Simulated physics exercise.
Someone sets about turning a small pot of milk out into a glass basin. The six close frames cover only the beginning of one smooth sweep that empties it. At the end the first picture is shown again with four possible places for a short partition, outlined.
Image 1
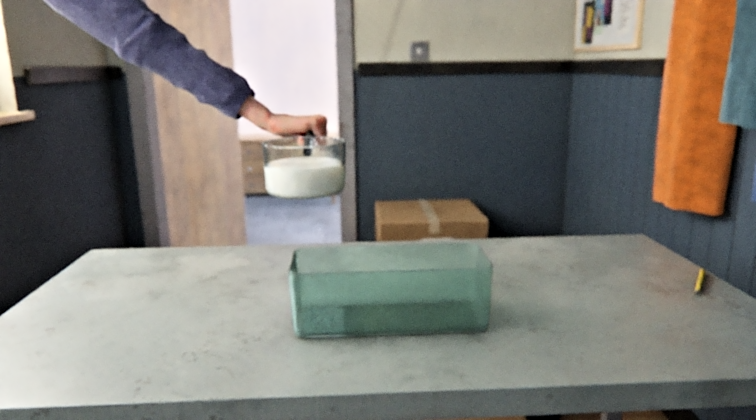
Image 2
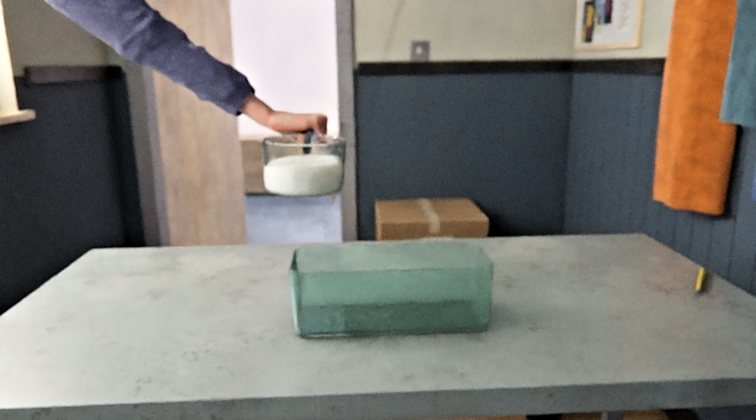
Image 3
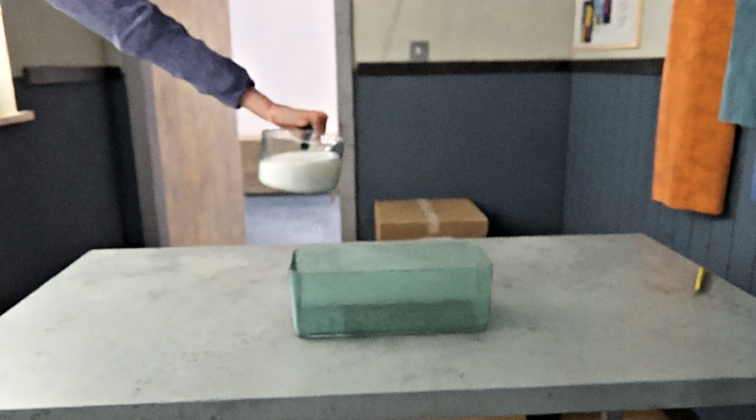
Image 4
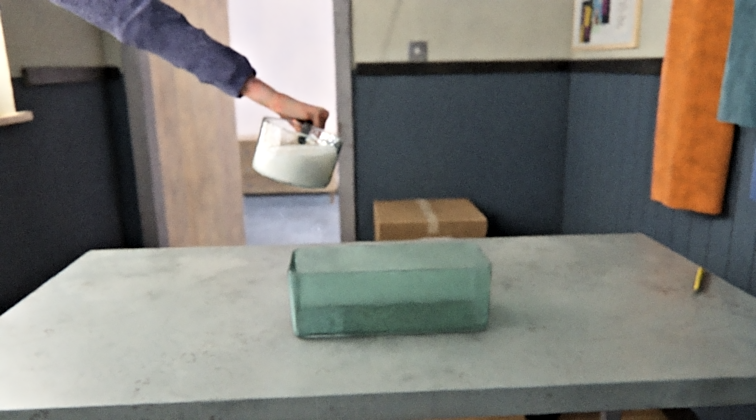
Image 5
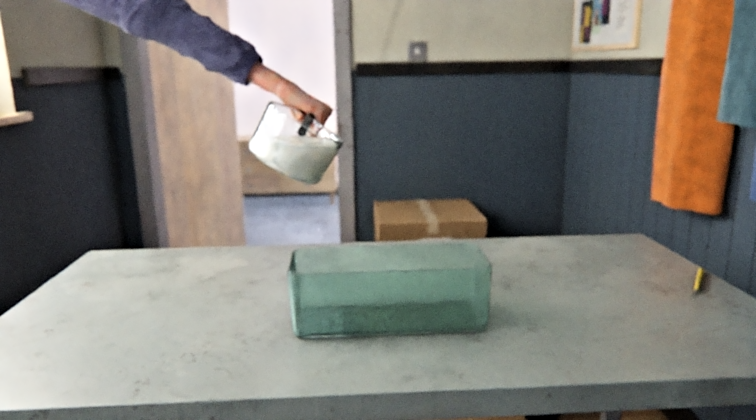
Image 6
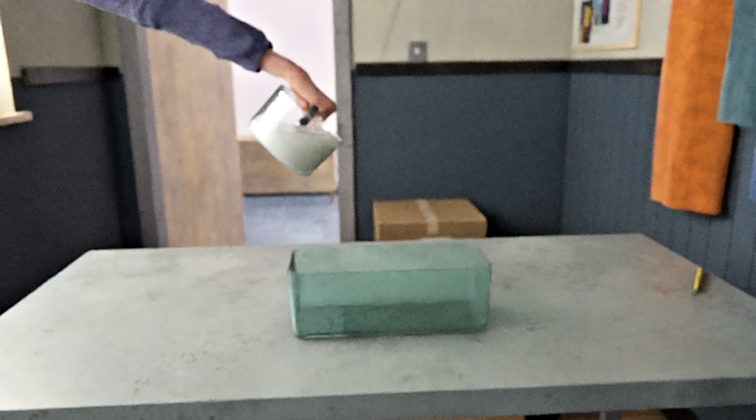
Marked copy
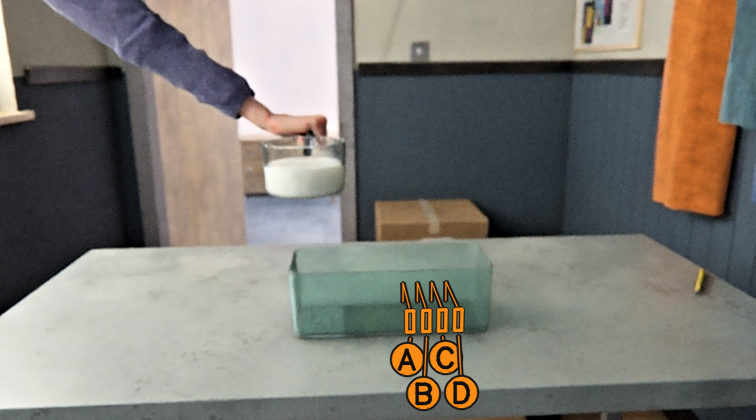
An arm in a blue-purple sleeve reaches in from the upper left of a room with dark panelled walls, seen from the front across a pale grey table. It holds a clear pot of milk above a green-tinted glass basin, with a cardboard box behind and an orange cloth hanging at right. The hand steadily tilts the pot rightward, no milk leaving it, while the camera stays still.
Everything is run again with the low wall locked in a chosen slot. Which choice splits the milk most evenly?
The best slot is B.
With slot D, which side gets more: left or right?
The left side.
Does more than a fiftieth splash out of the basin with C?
Yes.
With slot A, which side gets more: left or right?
More ends on the right.
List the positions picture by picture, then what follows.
The first frame shows upright, lip at (343, 141); basin from (294, 335) to (488, 328); nothing has left yet.
The second frame shows tipped about 2°, lip at (344, 140); nothing has left yet.
The third frame shows tipped about 8°, lip at (343, 140); nothing has left yet.
The fourth frame shows tipped about 18°, lip at (342, 140); nothing has left yet.
The fifth frame shows tipped about 31°, lip at (342, 141); nothing has left yet.
The sixth frame shows tipped about 45°, lip at (341, 141); nothing has left yet.
In orange, A at (410, 337); B at (426, 336); C at (442, 336); D at (458, 335).
With A, about 23 % ends left of the wall and 69 % right of it; 8 % is lost outside.
With B, about 46 % ends left of the wall and 46 % right of it; 9 % is lost outside.
With C, about 77 % ends left of the wall and 16 % right of it; 7 % is lost outside.
With D, about 86 % ends left of the wall and 5 % right of it; 9 % is lost outside.
